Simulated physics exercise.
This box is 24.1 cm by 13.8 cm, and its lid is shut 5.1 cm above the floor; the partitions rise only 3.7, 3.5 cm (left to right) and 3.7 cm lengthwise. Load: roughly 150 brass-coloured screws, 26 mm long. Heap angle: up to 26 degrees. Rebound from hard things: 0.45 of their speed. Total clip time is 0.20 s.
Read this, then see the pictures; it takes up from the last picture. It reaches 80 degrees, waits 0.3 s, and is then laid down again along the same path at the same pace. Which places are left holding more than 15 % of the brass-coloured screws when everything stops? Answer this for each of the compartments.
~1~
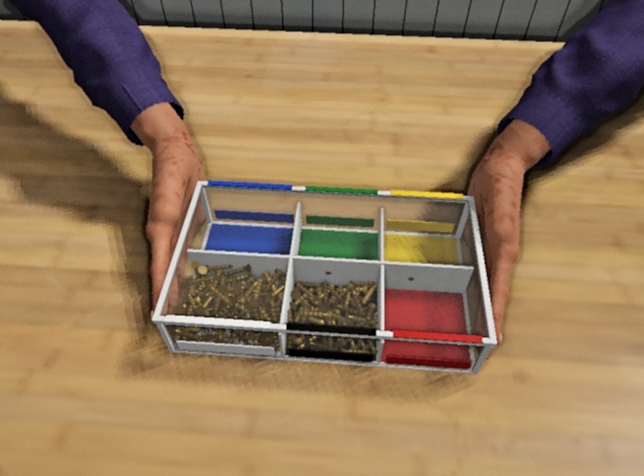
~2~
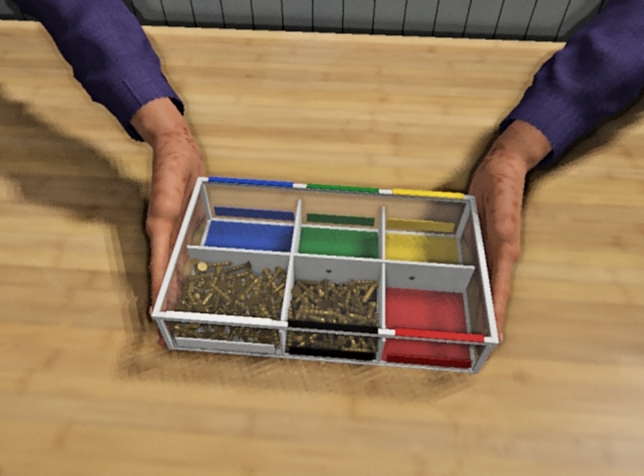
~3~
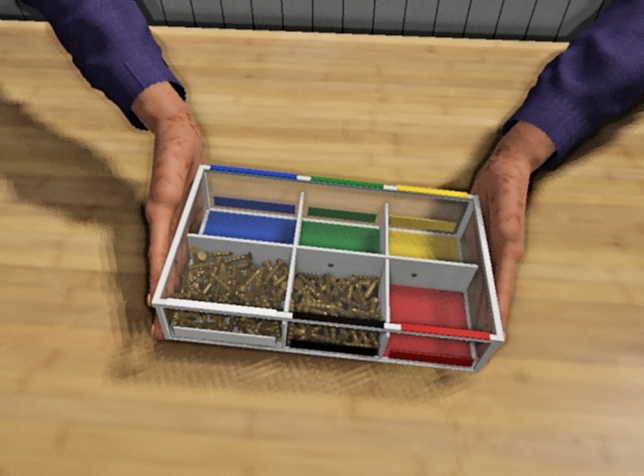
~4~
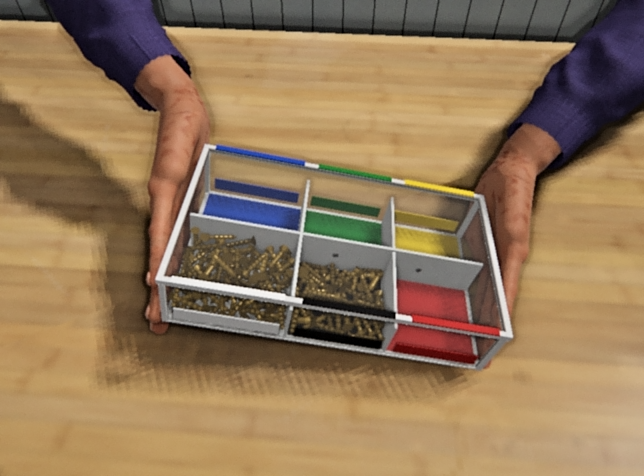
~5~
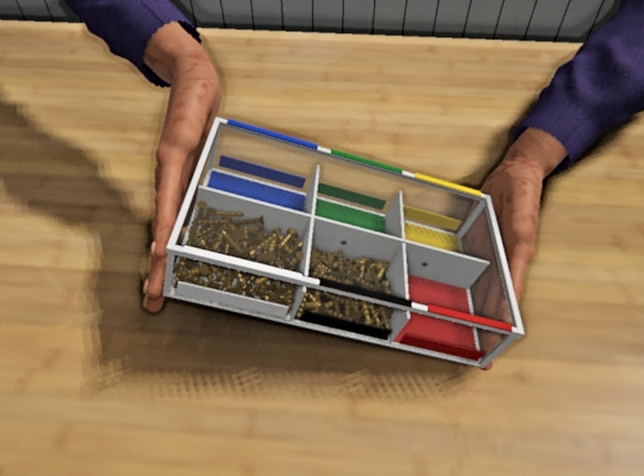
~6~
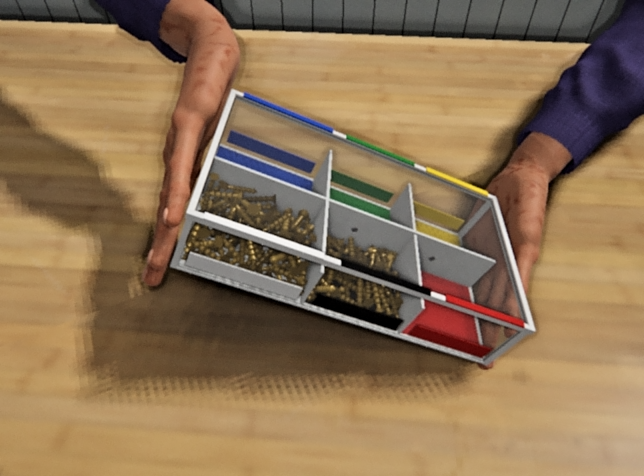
Red compartment: Not over, blue compartment: Not over, green compartment: Not over, yellow compartment: Not over, white compartment: Over, black compartment: Over.
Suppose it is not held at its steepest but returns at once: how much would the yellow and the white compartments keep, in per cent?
In per cent: Yellow 5; white 60.
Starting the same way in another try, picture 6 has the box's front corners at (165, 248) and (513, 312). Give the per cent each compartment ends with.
Each compartment ends with this per cent: Red 0, blue 0, green 5, yellow 5, white 55 and black 35.
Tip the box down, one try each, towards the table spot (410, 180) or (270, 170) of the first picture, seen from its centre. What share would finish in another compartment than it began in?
Near 10 and 5 percent, in that order.
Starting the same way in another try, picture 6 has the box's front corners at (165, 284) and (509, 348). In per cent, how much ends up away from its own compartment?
Around 5 per cent, it would seem.
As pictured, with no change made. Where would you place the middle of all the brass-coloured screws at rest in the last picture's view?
Centre at rest: Approx. (277, 305) px.
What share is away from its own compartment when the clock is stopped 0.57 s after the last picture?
5 %.
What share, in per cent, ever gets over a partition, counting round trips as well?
Around 5 percent.
Then, 0.57 s after the last picture, tilt 80 degrees; yellow 5 %, white 60 %, black 35 %.
Then, 0.95 s after the last picture, tilt 45 degrees; yellow 5 %, white 60 %, black 35 %.
Then, 1.42 s after the last picture, tilt 0 degrees; yellow 5 %, white 60 %, black 35 %.
In the end, red 0 %, blue 0 %, green 0 %, yellow 5 %, white 60 %, black 35 %.
